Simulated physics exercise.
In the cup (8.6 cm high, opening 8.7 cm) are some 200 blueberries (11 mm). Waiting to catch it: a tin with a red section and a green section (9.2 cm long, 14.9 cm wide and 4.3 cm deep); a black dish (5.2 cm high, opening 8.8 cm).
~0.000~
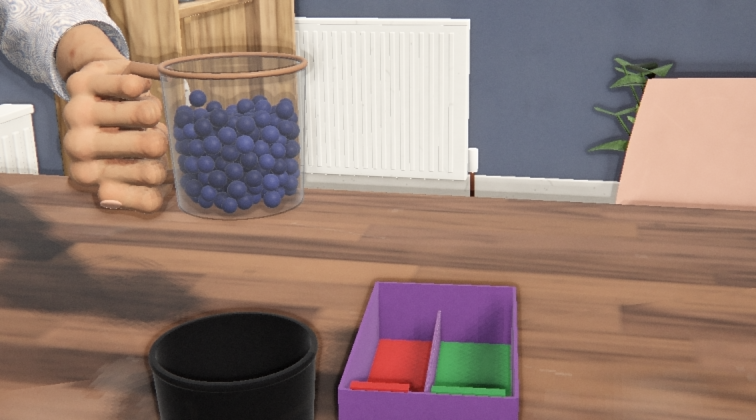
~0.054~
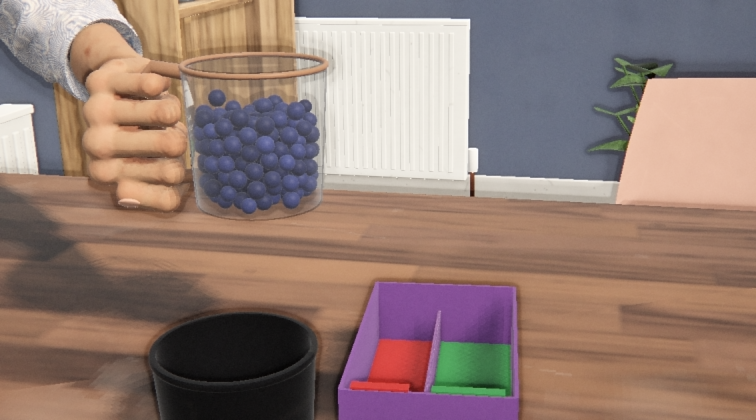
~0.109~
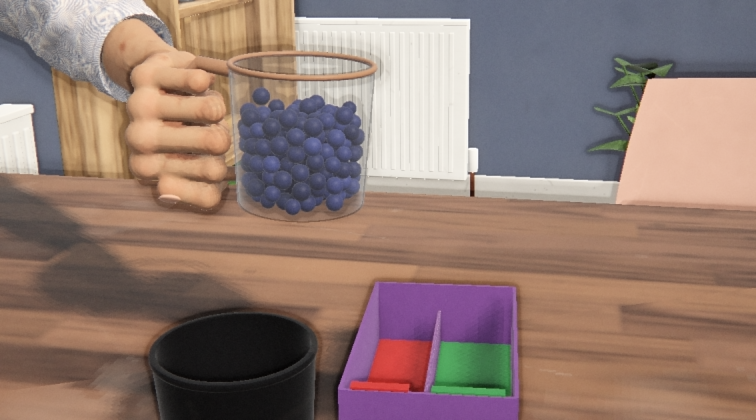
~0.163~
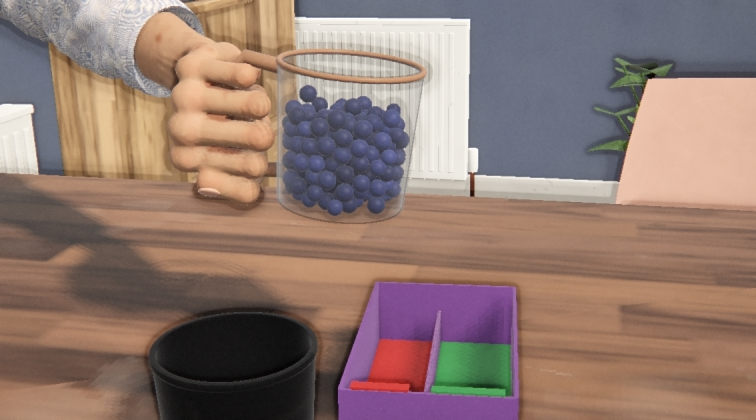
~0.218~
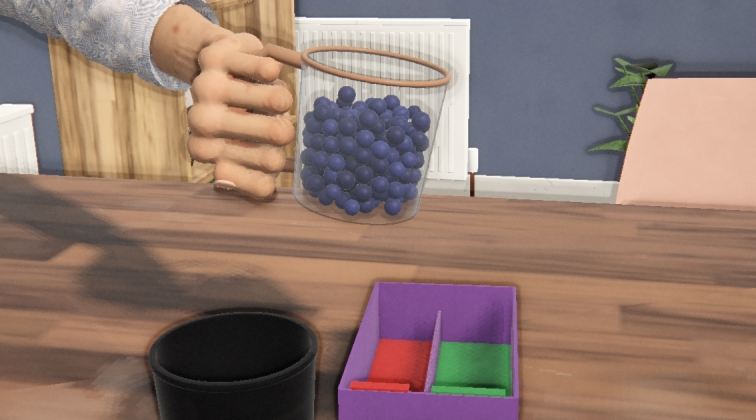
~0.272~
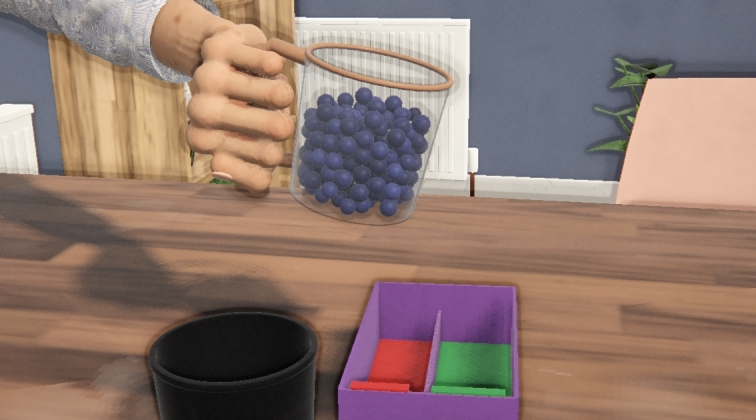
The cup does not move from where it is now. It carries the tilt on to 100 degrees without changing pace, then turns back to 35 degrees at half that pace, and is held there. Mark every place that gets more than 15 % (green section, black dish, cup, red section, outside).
In the green section: Over; in the black dish: Under; in the cup: Over; in the red section: Under; outside everything: Under.
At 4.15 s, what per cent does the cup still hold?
Close to 60 per cent of the load has not yet gone.
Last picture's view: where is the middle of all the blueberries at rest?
About pixel (399, 185).
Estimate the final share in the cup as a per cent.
Somewhere near 60 percent.
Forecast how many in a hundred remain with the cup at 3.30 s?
About 60 per cent.
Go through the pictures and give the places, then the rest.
Cup at (235, 99); tilt 0 degrees; moved 0.0 cm; lip at (300, 67); top of the load at (246, 108); divided tin at (437, 332); black dish at (234, 345), in the first frame.
Cup at (256, 99); tilt 1 degrees; moved 1.3 cm; lip at (322, 68); top of the load at (264, 107), in the second frame.
Cup at (302, 101); tilt 3 degrees; moved 4.1 cm; lip at (372, 71); top of the load at (276, 107), in the third frame.
Cup at (349, 102); tilt 6 degrees; moved 7.0 cm; low side right; lip at (422, 75); top of the load at (353, 107), in the fourth frame.
Cup at (370, 103); tilt 10 degrees; moved 8.2 cm; low side right; lip at (446, 80); top of the load at (323, 106), in the fifth frame.
Cup at (371, 104); tilt 13 degrees; moved 8.2 cm; low side right; lip at (449, 84); top of the load at (393, 104); divided tin at (437, 332); black dish at (234, 345). It turns about 60 degrees a second, in the sixth frame.
After 1.44 s, tilt 84 degrees; cup 100 %; middle of all pieces near (346, 127).
After 2.41 s, tilt 82 degrees; green section 40 %, cup 60 %; middle of all pieces near (400, 231).
After 3.30 s, tilt 55 degrees; green section 40 %, cup 60 %; middle of all pieces near (408, 238).
After 4.15 s, tilt 35 degrees; green section 40 %, cup 60 %; middle of all pieces near (415, 240).
At rest (4.4 s), green section 40 %, black dish 0 %, cup 60 %, red section 0 %, outside 0 %.
